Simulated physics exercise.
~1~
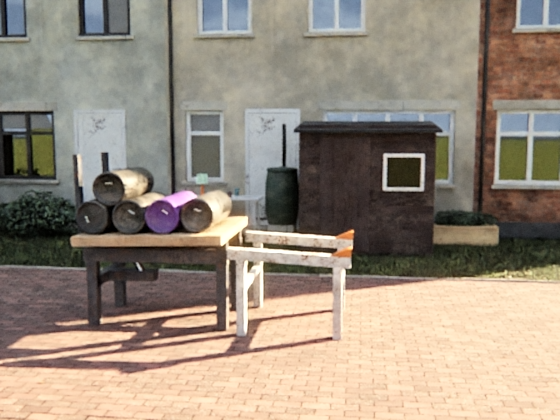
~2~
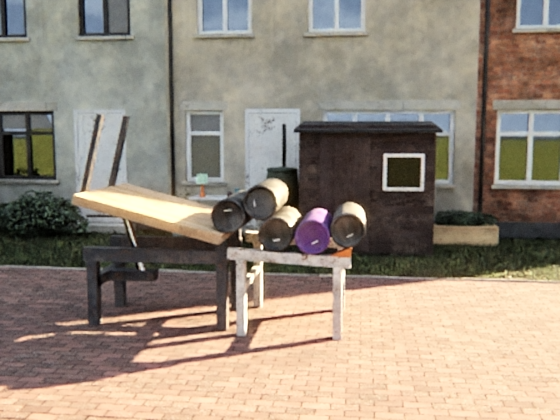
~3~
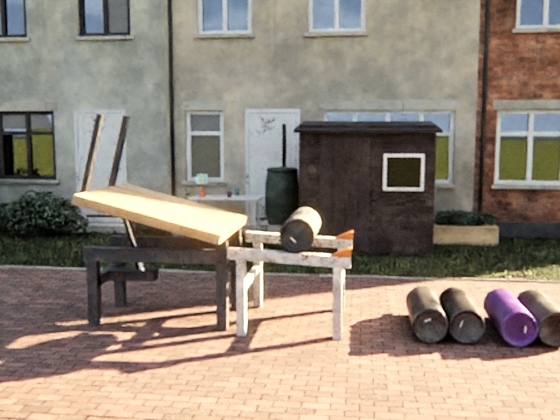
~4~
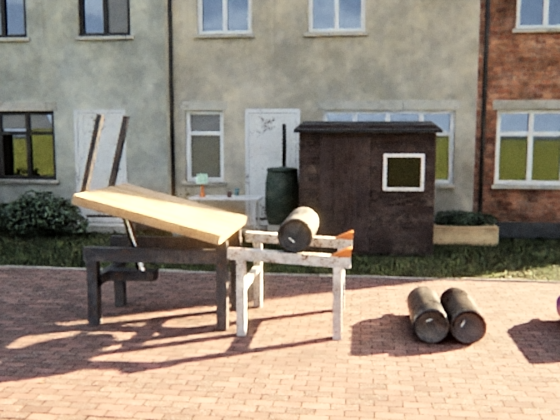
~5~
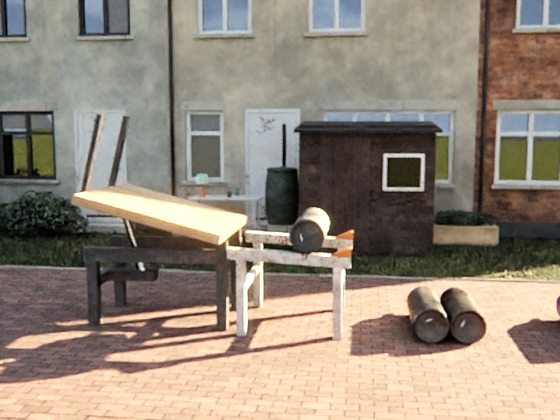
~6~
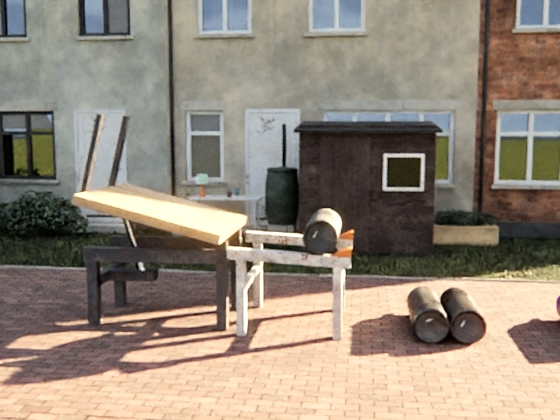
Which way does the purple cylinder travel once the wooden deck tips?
The purple cylinder travels to the right, rolling off the deck and along the rack before ending up on the ground beyond it.
